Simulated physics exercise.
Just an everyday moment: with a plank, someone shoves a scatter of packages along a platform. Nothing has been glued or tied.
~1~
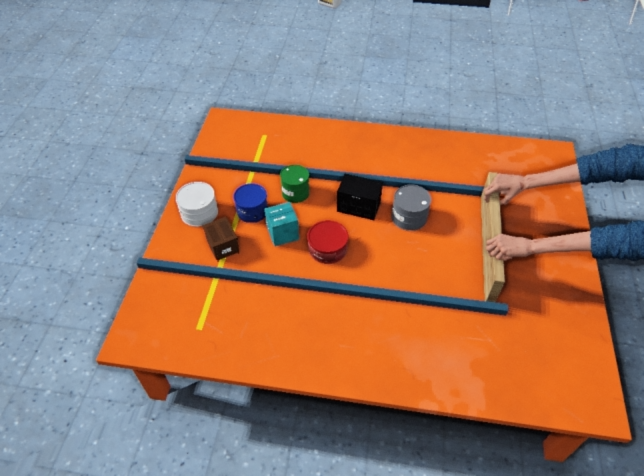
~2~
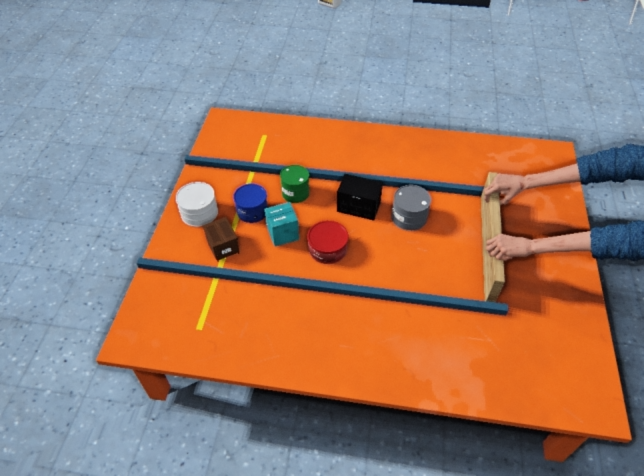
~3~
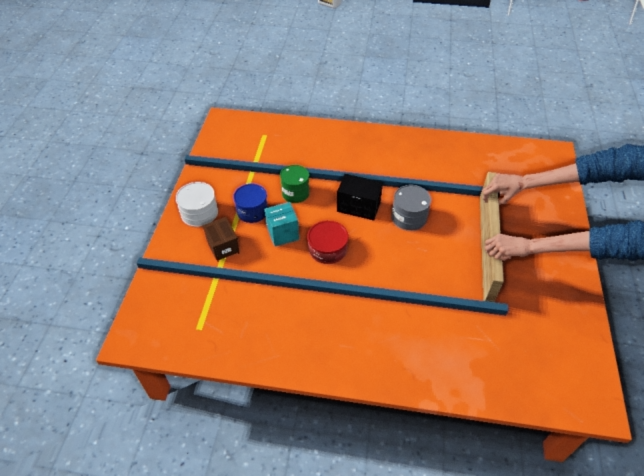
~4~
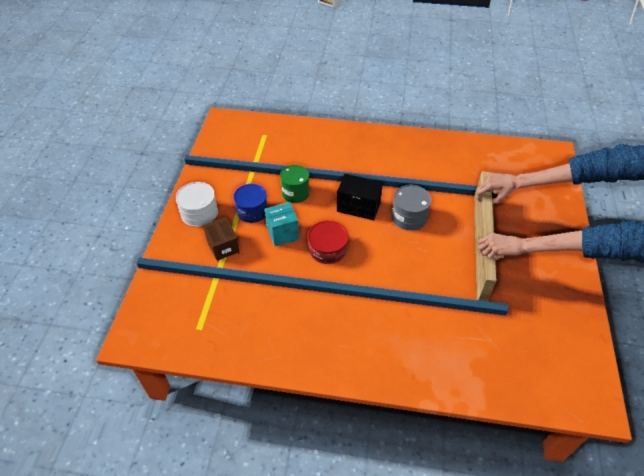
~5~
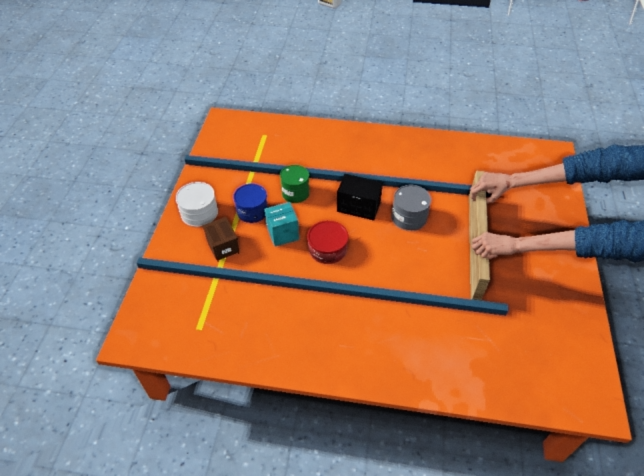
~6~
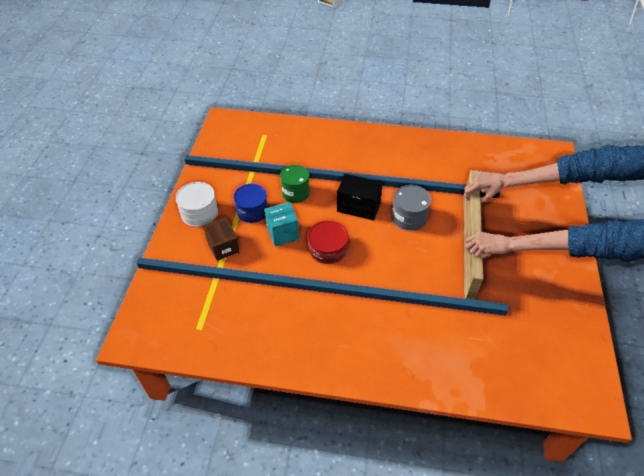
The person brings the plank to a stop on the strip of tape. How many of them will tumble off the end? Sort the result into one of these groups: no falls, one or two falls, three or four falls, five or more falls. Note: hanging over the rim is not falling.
One or two falls.
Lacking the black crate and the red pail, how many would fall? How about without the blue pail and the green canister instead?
You'd count 1 the first time and 0 the second time.
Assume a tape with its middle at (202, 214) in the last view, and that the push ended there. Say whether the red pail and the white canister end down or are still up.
Lab note: Red pail is safe; white canister ends up below.
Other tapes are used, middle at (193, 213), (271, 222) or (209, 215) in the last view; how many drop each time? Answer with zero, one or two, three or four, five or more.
Result per tape, in order - at least five / not one / three or four.
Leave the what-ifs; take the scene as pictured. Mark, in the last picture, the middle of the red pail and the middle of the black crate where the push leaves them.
About (209, 233), and about (198, 170).
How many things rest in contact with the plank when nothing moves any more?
In total, 2.
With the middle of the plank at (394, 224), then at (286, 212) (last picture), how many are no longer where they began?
At the first point the count is 2, at the second it's 7.
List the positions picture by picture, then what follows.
In the first picture, white canister (197, 204); brown tote (222, 239); blue pail (251, 203); plank (492, 235); tape (237, 218).
In the second picture, brown tote (222, 239); black crate (359, 197).
In the third picture, blue pail (251, 204); grey canister (411, 208).
In the fourth picture, white canister (197, 204); turquoise parcel (282, 225).
In the fifth picture, brown tote (222, 239); green canister (295, 184).
In the sixth picture, white canister (197, 204); brown tote (222, 239); blue pail (251, 204); plank (472, 233); tape (237, 218).
A little later, none off yet; white canister at rest near (197, 204); brown tote at rest near (222, 239); blue pail at rest near (251, 204).
When it is over, the number that fall off is one or two; down, green canister and white canister.
